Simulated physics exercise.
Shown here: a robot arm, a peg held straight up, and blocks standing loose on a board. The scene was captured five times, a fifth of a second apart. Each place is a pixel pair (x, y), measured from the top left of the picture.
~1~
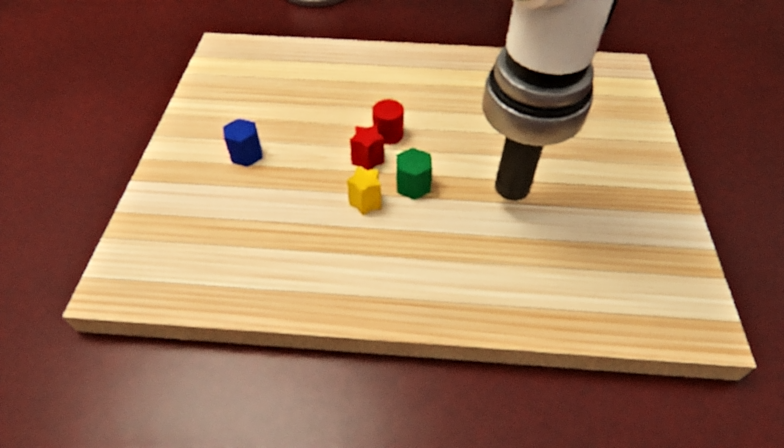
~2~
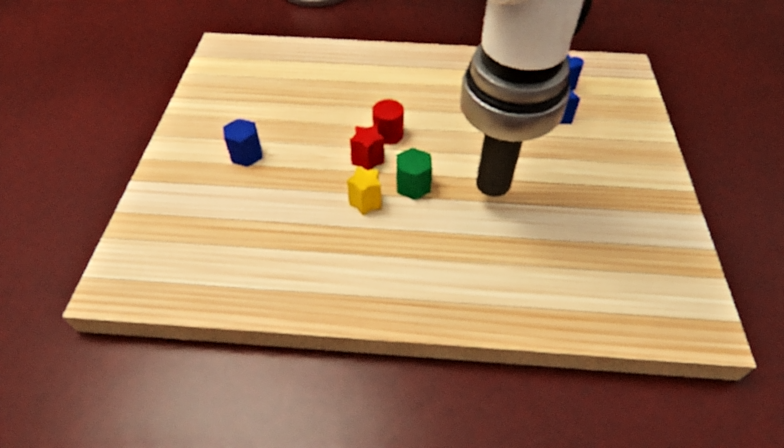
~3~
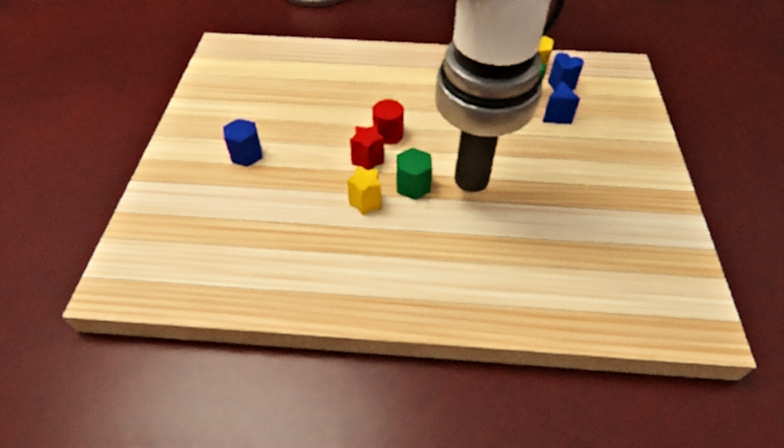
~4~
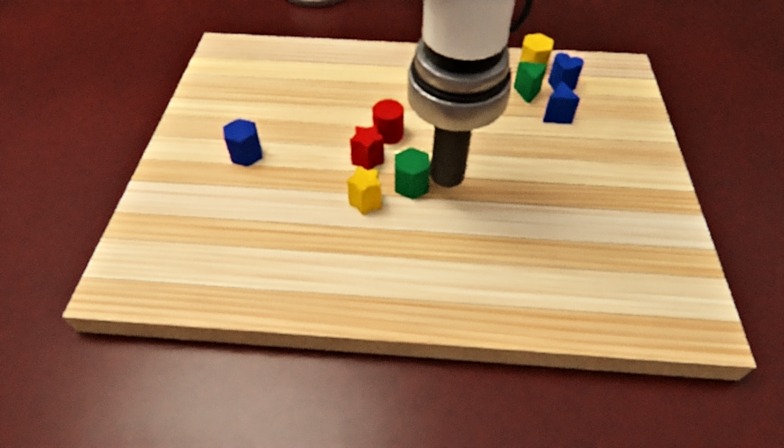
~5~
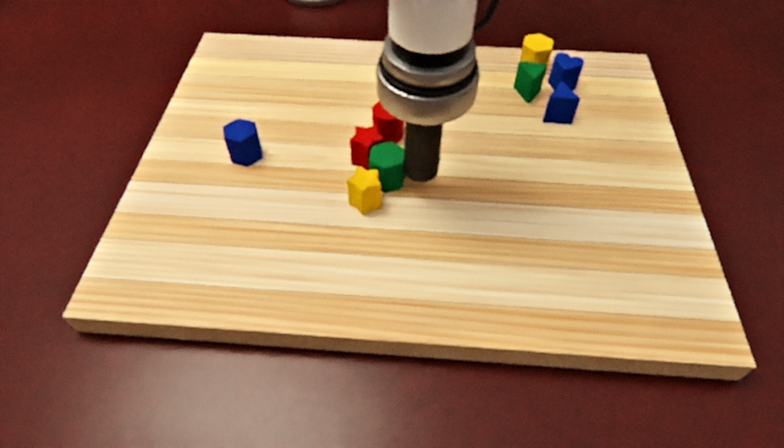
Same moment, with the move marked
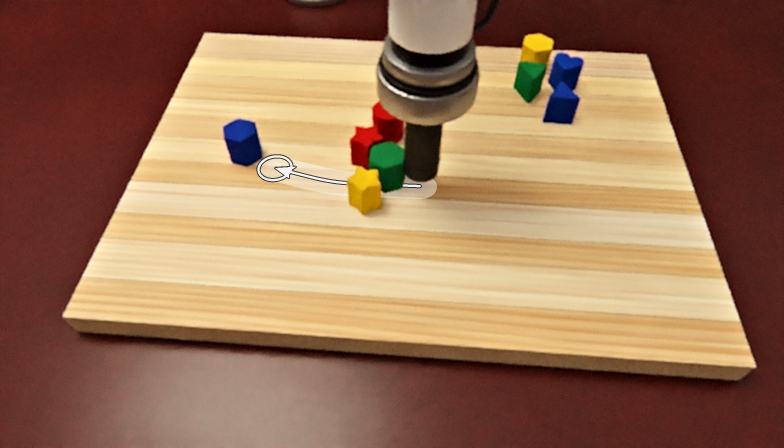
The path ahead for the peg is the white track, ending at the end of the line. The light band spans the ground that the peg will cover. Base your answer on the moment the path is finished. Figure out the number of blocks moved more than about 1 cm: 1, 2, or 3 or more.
It moves three or more blocks.
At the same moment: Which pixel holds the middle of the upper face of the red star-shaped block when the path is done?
Its top middle is near (348, 123).
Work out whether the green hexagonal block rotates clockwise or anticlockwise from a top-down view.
Clockwise rotation.
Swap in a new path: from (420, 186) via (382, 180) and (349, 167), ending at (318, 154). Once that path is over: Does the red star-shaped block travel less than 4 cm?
I'd say no.
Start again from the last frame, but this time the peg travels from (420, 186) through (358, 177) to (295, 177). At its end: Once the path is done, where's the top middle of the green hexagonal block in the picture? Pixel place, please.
That would be at about pixel (283, 129).
Path on the board, from (420, 186) via (370, 184) and (320, 179), ending at (275, 168).
What follows on the original path. One third of the way, peg (369, 169); yellow star-shaped block (353, 181), turned 45° anticlockwise; red star-shaped block (349, 124), turned 55° clockwise; green hexagonal block (340, 145), turned 35° clockwise.
Two thirds of the way, peg (318, 164); yellow star-shaped block (344, 180), turned 90° anticlockwise; red star-shaped block (348, 123), turned 60° clockwise; green hexagonal block (303, 132), turned 65° clockwise.
At the end, peg (271, 152); blue hexagonal block in place; yellow star-shaped block (344, 180), turned 90° anticlockwise; red star-shaped block (348, 123), turned 60° clockwise; green hexagonal block (290, 122), turned 100° clockwise.
